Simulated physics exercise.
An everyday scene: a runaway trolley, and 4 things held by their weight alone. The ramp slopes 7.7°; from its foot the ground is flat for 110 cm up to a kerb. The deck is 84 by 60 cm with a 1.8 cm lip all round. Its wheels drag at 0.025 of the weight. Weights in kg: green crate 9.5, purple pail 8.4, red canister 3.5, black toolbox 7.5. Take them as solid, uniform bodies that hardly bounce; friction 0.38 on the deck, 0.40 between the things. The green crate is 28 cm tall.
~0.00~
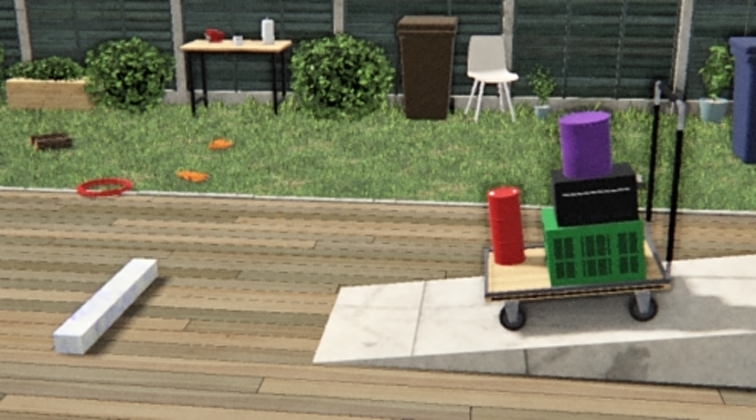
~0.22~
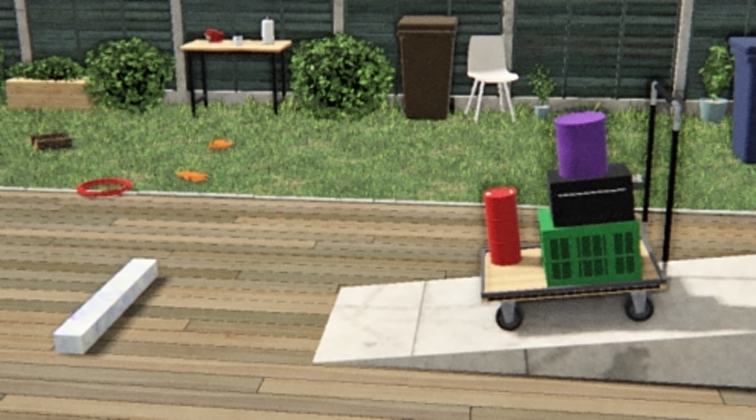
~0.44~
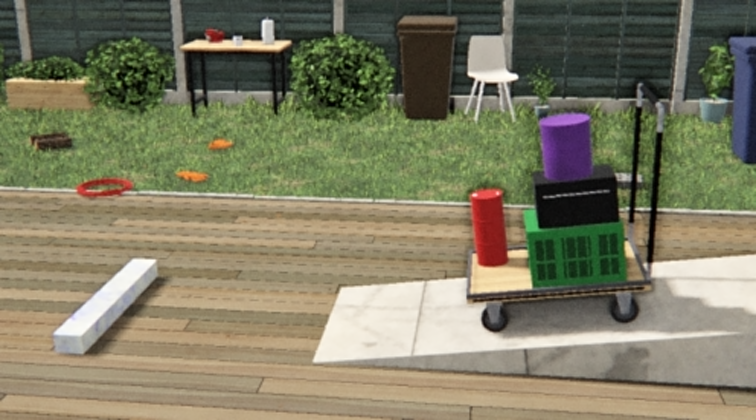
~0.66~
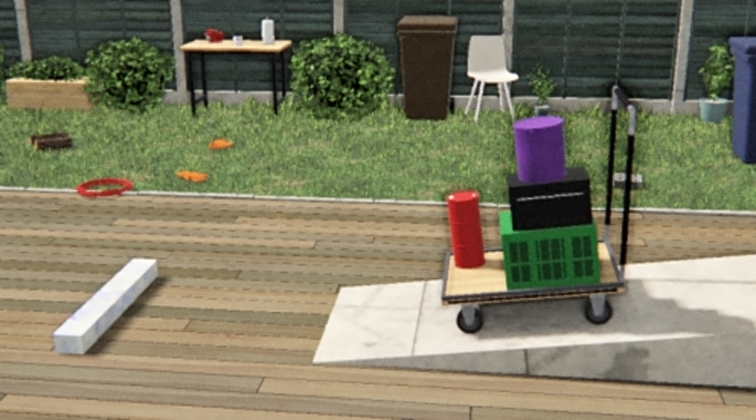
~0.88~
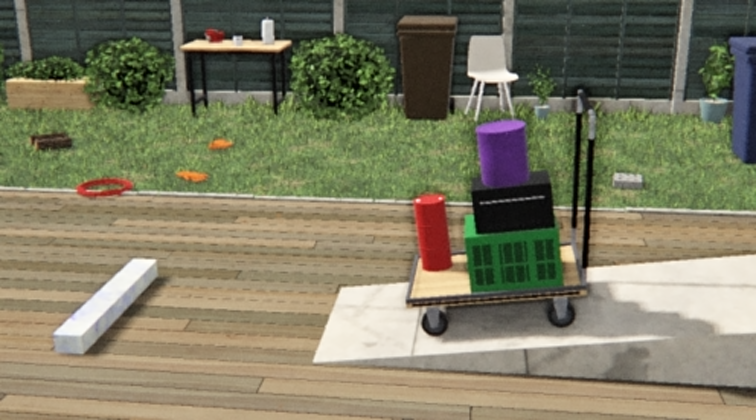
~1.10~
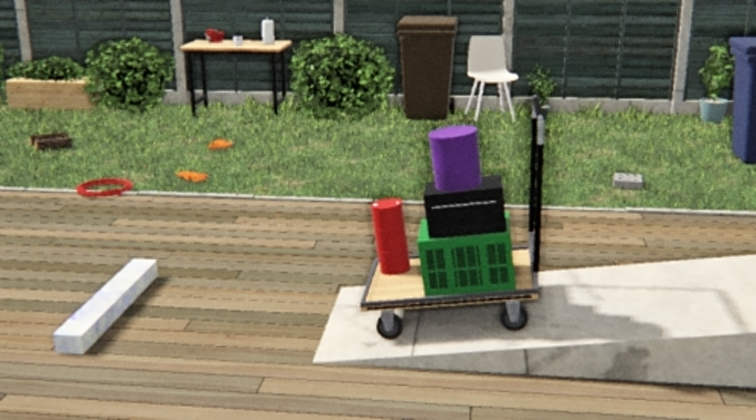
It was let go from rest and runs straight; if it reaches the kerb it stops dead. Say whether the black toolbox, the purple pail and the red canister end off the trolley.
The black toolbox is still aboard, the purple pail is still aboard, the red canister ends off the deck.
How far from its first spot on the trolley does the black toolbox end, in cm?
Some 26 cm.
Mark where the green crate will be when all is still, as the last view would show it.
Near (158, 259).
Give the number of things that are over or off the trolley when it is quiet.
In all, 1.
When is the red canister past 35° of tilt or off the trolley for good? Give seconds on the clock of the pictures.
At about 2.2 s.
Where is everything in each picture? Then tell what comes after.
In the first picture, 194 cm left to run; black toolbox (593, 195); purple pail (586, 145); red canister (507, 227).
In the second picture, 193 cm left to run; green crate (588, 243).
In the third picture, 186 cm left to run; green crate (574, 245).
In the fourth picture, 174 cm left to run; green crate (549, 247).
In the fifth picture, 158 cm left to run; green crate (513, 250).
In the sixth picture, 136 cm left to run; black toolbox (465, 206); purple pail (456, 158); red canister (391, 237).
By 2.10 s, trolley at the kerb; red canister rocked 5° off its seat near (131, 234); purple pail 5 cm from its spot near (178, 169); black toolbox 5 cm from its spot near (185, 216).
By 2.30 s, trolley at the kerb; red canister now off the trolley; purple pail 26 cm from its spot near (136, 168); black toolbox 23 cm from its spot near (150, 214).
When it is over (3.1 s), off the trolley, red canister; not toppled but over 10 cm from the start, green crate, purple pail and black toolbox. End places, in pixels of the last picture, black toolbox near (143, 214), purple pail near (123, 167).
